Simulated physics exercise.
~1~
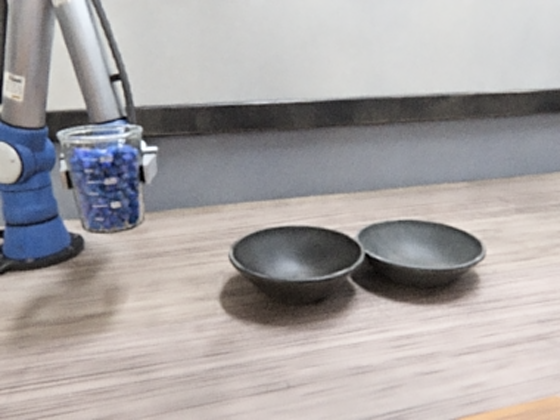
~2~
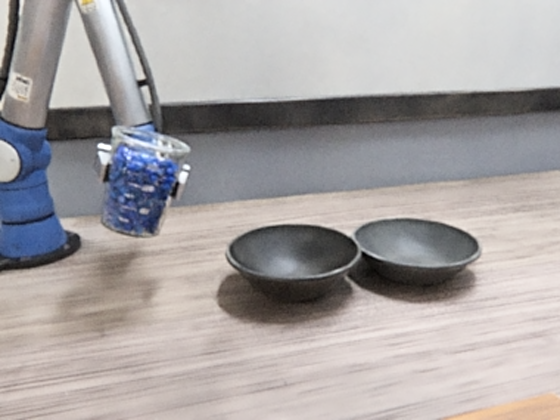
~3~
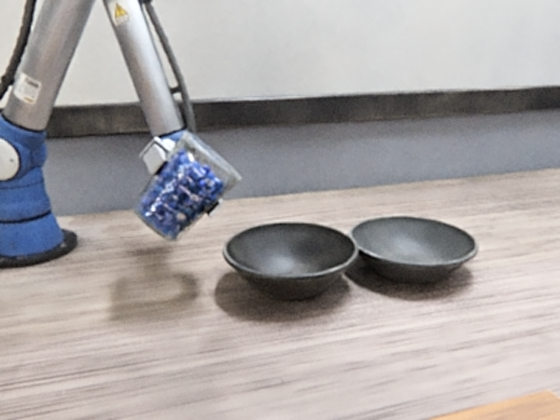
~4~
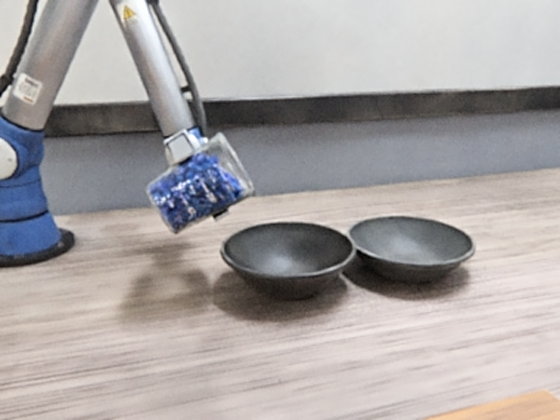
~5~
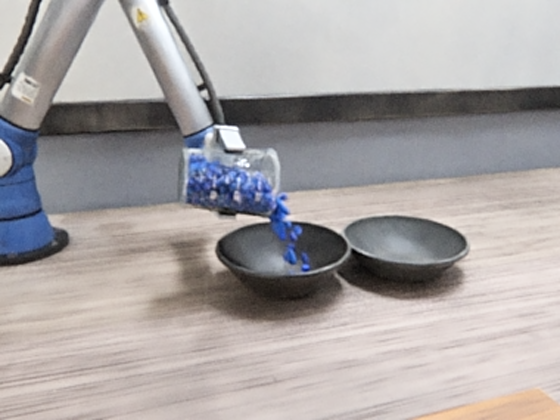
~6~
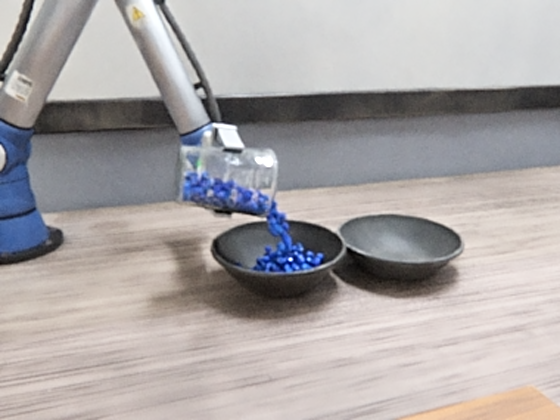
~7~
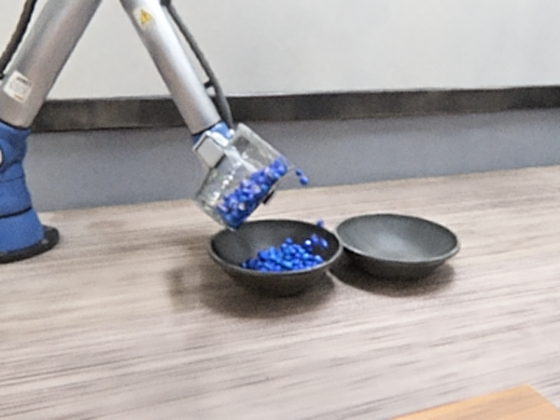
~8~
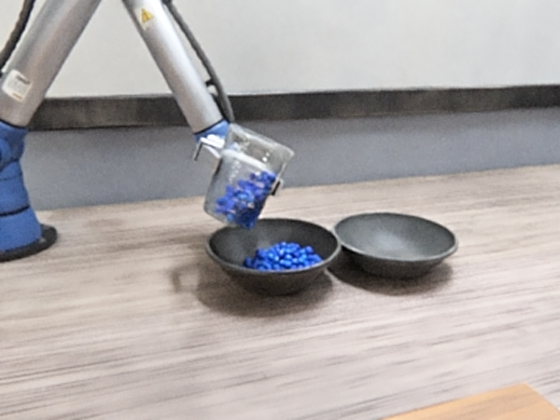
On a wood-look tabletop, a robot arm carried a clear beaker of blue beads to the right toward two dark bowls, tipped it and poured many into the nearer one, then tilted it back, still holding some, while the other bowl stayed empty.
